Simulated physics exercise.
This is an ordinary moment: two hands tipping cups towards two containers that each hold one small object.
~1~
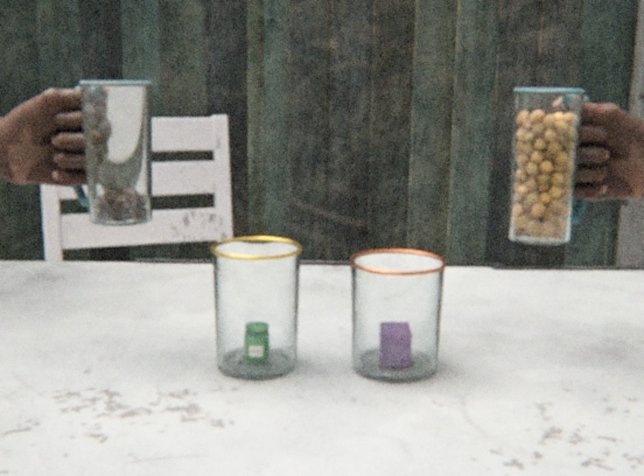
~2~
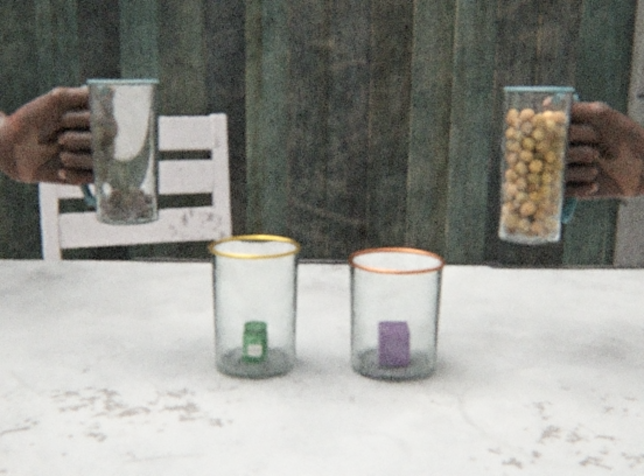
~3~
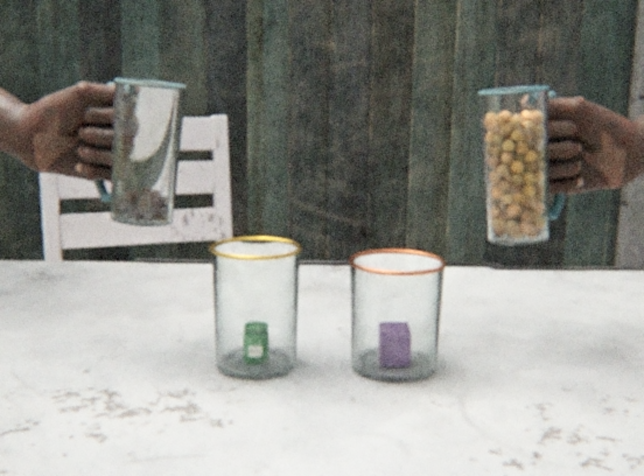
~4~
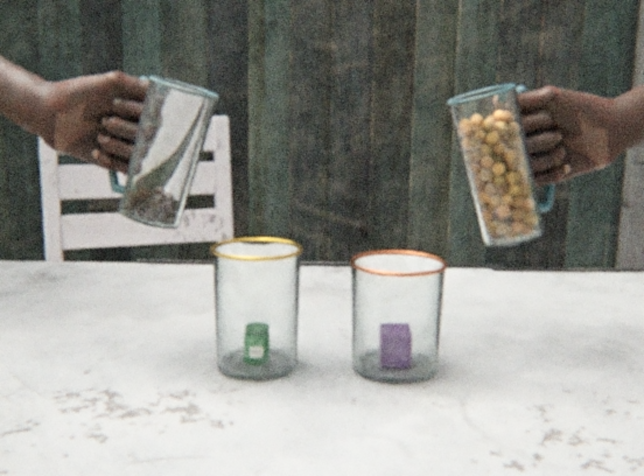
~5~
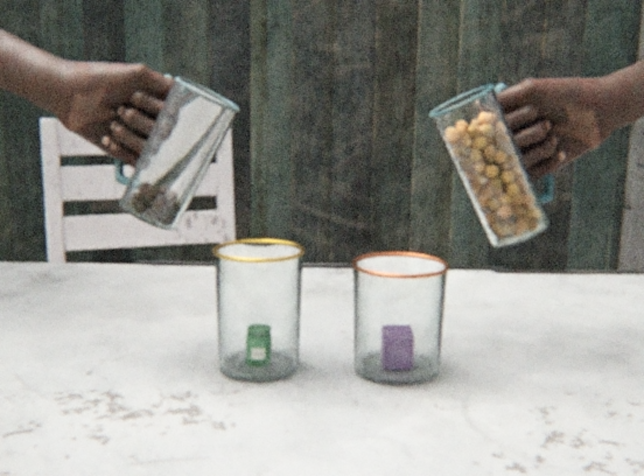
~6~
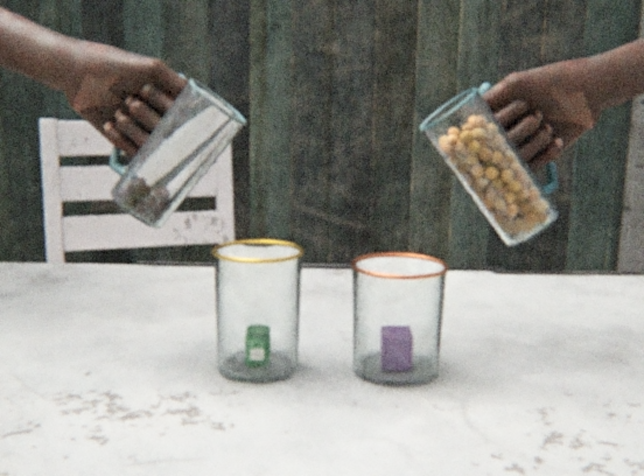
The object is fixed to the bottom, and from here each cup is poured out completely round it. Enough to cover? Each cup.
In the end the left object will jut up past the level, the right object will get fully engulfed.
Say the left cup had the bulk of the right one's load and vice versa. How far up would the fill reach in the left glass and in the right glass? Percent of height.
Roughly 60 and 20.
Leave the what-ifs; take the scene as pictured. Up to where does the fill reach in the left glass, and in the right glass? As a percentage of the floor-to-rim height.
Roughly 15 % for the left and 60 % for the right.
Then, 0.34 s on from there, left glass empty, all of its cupful still in the cup; right glass empty, all of its cupful still in the cup.
Then, 0.77 s on from there, left glass empty, all of its cupful still in the cup; right glass nearly empty, nearly all of its cupful still in the cup.
Then, 1.23 s on from there, left glass nearly empty, near a quarter of its cupful still in the cup; right glass a third full, near a third of its cupful still in the cup.
In the end, left glass nearly empty (surface near (258, 349)), nothing beside it; right glass two thirds full (surface near (398, 304)), nothing beside it; the left thing is still showing; the right thing is covered.
